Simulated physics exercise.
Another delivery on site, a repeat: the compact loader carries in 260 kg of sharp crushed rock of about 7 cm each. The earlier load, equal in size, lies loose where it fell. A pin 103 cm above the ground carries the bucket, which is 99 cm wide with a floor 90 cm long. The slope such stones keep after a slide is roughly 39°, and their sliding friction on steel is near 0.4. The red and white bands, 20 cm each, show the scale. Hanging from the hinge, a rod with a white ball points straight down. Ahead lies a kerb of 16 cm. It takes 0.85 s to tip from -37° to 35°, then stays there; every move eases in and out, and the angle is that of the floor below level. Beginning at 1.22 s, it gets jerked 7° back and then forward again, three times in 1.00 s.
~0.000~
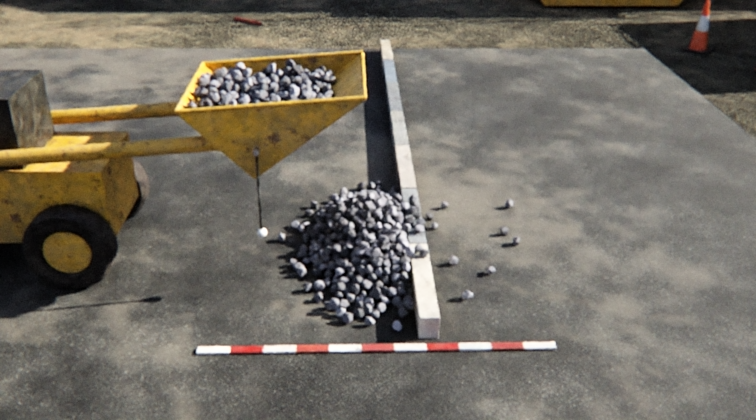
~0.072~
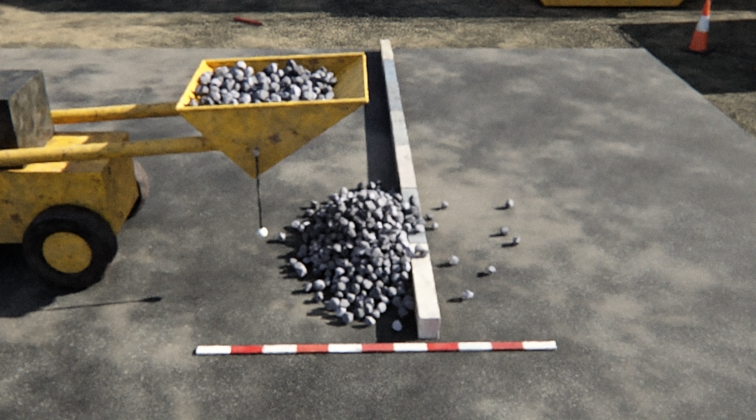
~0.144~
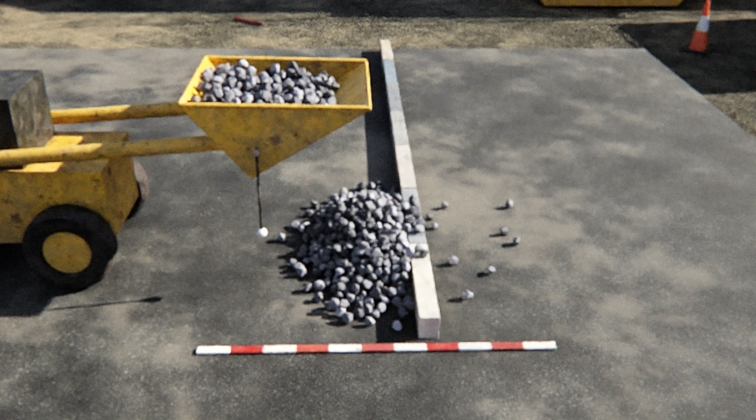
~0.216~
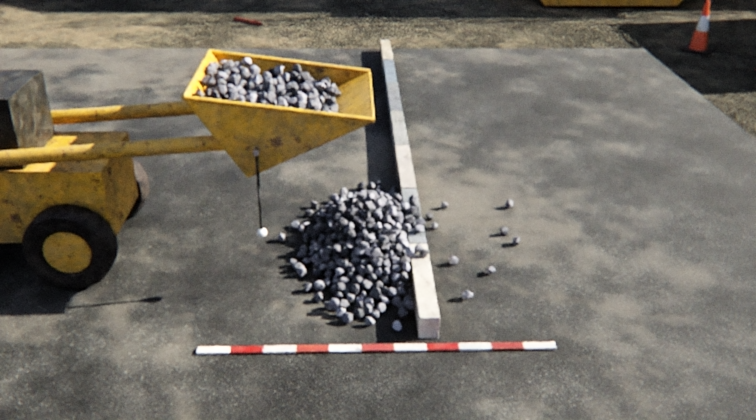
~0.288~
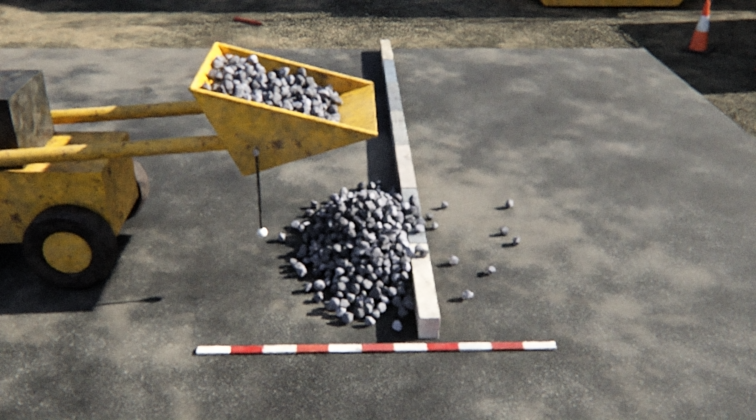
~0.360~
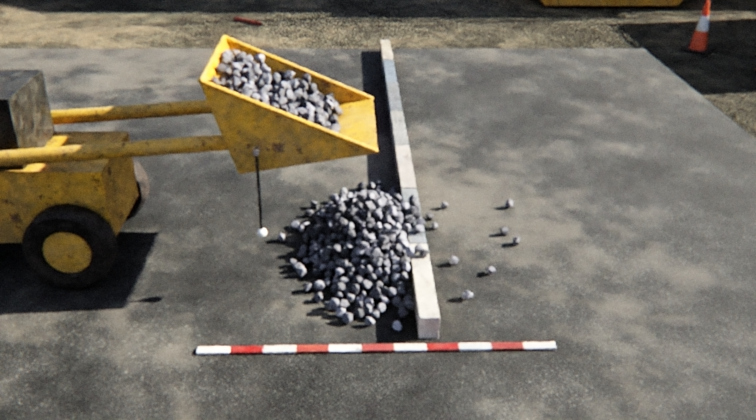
In the video, a yellow loader stands still on grey pavement while its raised, stone-filled bucket gradually tilts forward, the right edge lowering and the left rising, above a loose heap of grey stones against a pale kerb.
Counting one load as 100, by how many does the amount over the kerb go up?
By about 30 out of 100.
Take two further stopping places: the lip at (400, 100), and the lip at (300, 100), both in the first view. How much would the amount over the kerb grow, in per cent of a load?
Case one about 70 %, case two about 0 %.
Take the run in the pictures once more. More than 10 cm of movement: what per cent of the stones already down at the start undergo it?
About 0 per cent.
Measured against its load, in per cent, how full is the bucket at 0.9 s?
Still inside: Some 95 %.
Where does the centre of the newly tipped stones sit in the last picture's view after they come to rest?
Around (394, 224).
After 0.6 s the floor is at 24°; in per cent of one load, 100 in the bucket, 98 on this side of the kerb, 2 over the kerb; the foremost stones are at (477, 240).
After 0.9 s the floor is at 35°; in per cent of one load, 93 in the bucket, 105 on this side of the kerb, 2 over the kerb; the foremost stones are at (477, 240).
After 2.7 s the floor is at 35°; in per cent of one load, 0 in the bucket, 169 on this side of the kerb, 31 over the kerb; the foremost stones are at (534, 247).
After 5.1 s the floor is at 35°; in per cent of one load, 0 in the bucket, 169 on this side of the kerb, 31 over the kerb; the foremost stones are at (534, 247). Net gain over the kerb, 30.
